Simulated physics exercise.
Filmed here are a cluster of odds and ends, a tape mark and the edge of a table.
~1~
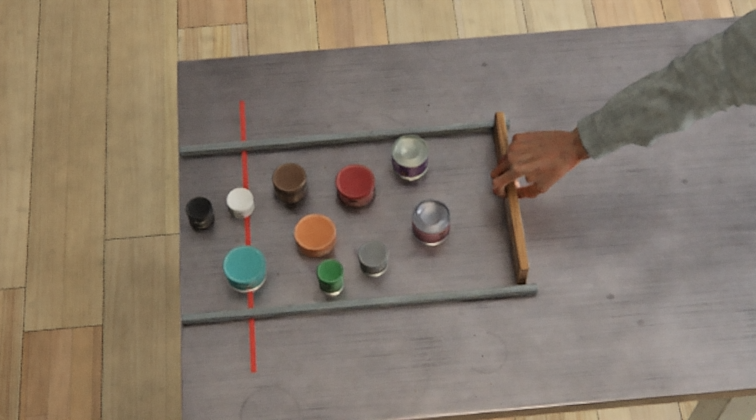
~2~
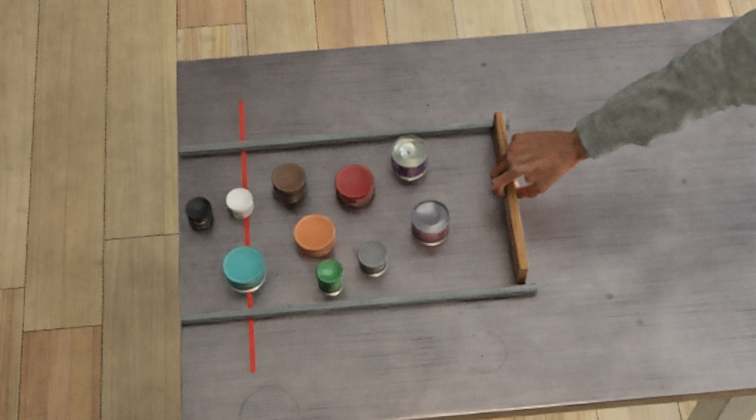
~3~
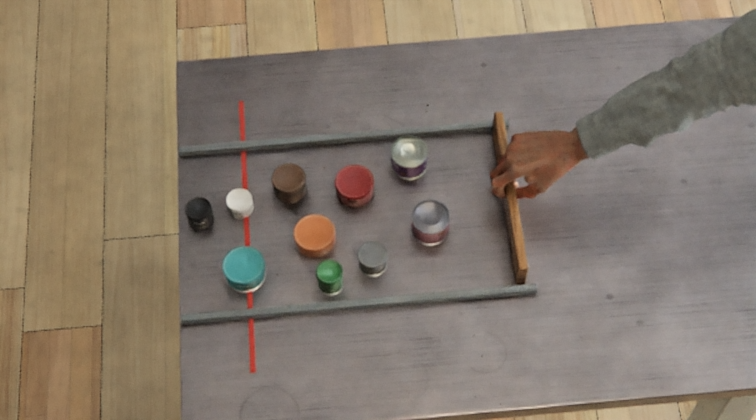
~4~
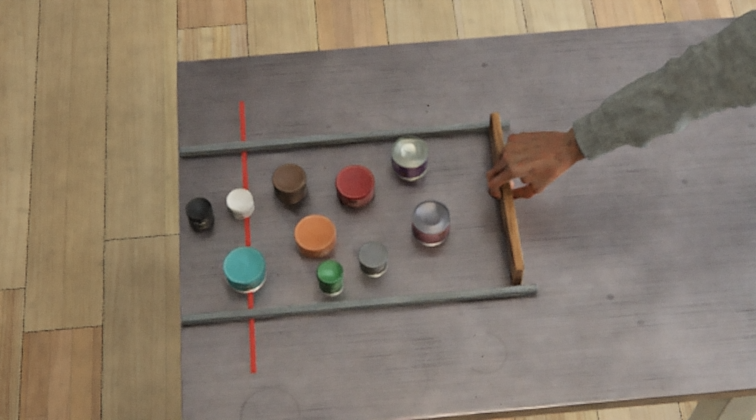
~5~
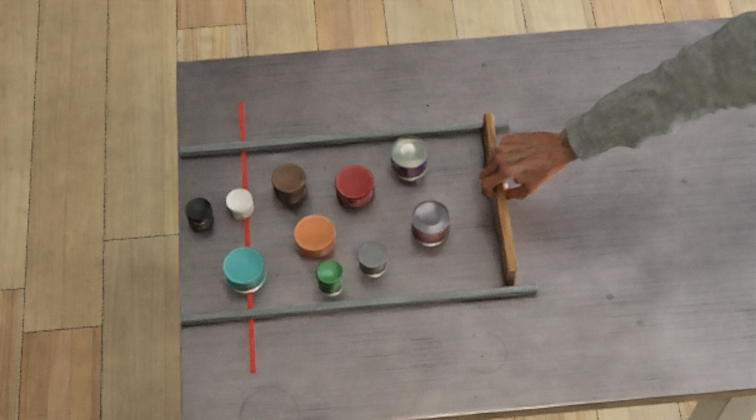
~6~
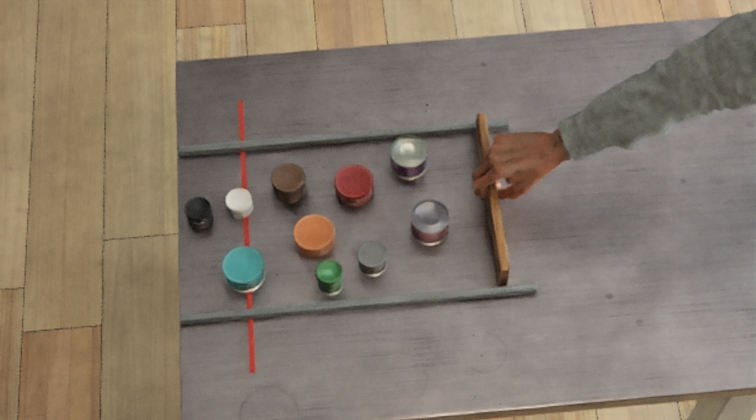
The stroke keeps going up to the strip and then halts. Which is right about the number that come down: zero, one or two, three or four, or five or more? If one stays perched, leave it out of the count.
The right one is one or two.
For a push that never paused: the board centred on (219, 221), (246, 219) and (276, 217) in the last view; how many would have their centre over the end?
By position: 5 / 1 / 0.
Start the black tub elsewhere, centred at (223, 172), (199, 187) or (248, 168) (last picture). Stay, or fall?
Order of tries: On, off, on.
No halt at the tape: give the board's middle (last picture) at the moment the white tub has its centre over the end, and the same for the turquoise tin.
The middle is at (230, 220) when it's the white tub, and at (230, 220) when it's the turquoise tin.
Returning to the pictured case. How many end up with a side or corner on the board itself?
Number in contact with it: 5.
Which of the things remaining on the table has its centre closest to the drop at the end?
Foremost: The orange tub.
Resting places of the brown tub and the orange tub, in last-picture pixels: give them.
Around (197, 186), then around (188, 245).
Soon after, none off yet; black tub at rest near (199, 214); white tub at rest near (240, 204); turquoise tin at rest near (244, 269).
In the end, the number that fall off is one or two; gone, black tub.
